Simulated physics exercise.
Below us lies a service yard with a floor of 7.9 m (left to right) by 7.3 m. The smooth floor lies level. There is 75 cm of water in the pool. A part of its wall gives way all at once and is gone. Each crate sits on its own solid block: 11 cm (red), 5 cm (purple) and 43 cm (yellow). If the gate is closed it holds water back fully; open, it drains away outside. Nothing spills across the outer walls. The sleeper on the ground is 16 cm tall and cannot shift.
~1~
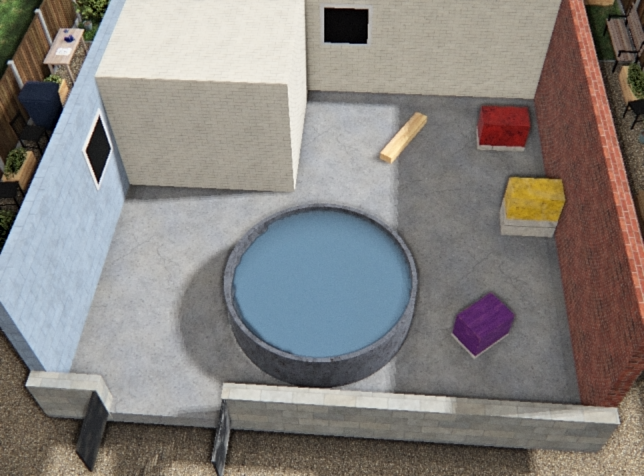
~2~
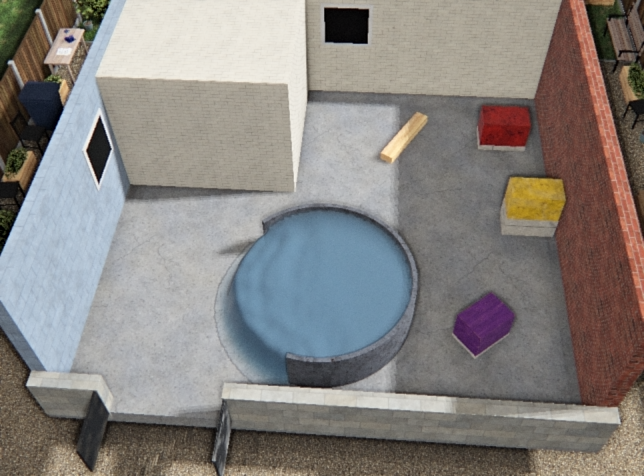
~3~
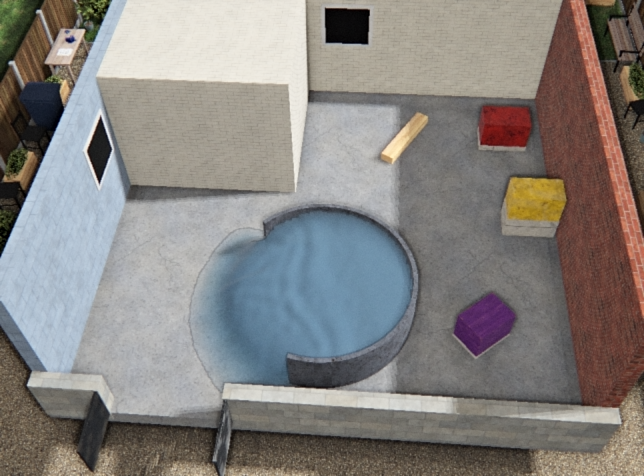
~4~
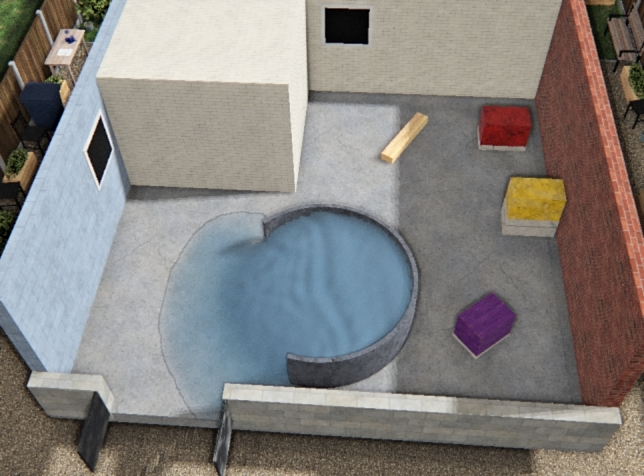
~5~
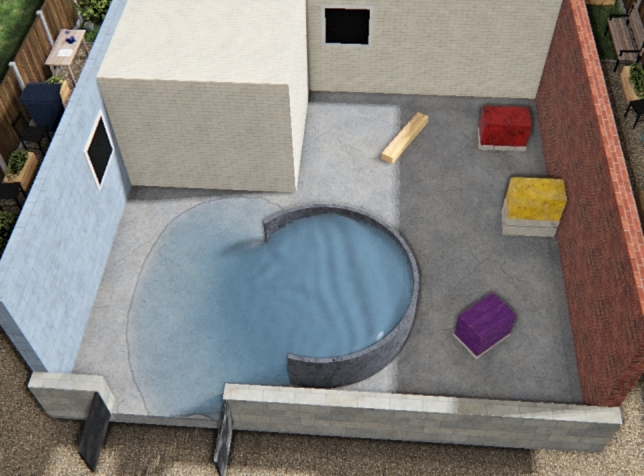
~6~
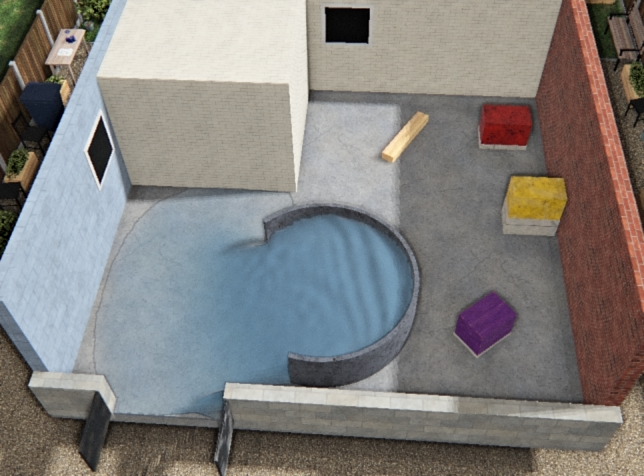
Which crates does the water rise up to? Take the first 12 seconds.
The red crate is soaked; the purple crate is wetted; the yellow crate escapes dry.
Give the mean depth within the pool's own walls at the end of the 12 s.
Roughly 9 cm on average.
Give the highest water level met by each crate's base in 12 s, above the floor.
Peaks in cm: Red 17, purple 9, yellow 19.
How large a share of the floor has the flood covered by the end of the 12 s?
About 100 per cent.
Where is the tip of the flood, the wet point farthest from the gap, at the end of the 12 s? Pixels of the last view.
Near (529, 100).
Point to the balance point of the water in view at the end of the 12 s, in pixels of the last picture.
Around (336, 260).
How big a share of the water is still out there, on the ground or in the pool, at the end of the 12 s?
About 58 per cent.
A moment later water covers 35 % of the floor and is deepest (50 cm) near (66, 394); red plinth not reached, purple plinth not reached, yellow plinth not reached.
Soon after water covers 35 % of the floor and is deepest (55 cm) near (78, 395); red plinth not reached, purple plinth reached, yellow plinth not reached.
Next water covers 45 % of the floor and is deepest (40 cm) near (130, 193); red plinth not reached, purple plinth reached, yellow plinth not reached.
Later on water covers 85 % of the floor and is deepest (17 cm) near (500, 154); red plinth reached, purple plinth reached, yellow plinth reached.
At the end water covers 100 % of the floor and is deepest (10 cm) near (406, 415); highest at the red plinth 17 cm, highest at the purple plinth 9 cm, highest at the yellow plinth 19 cm.
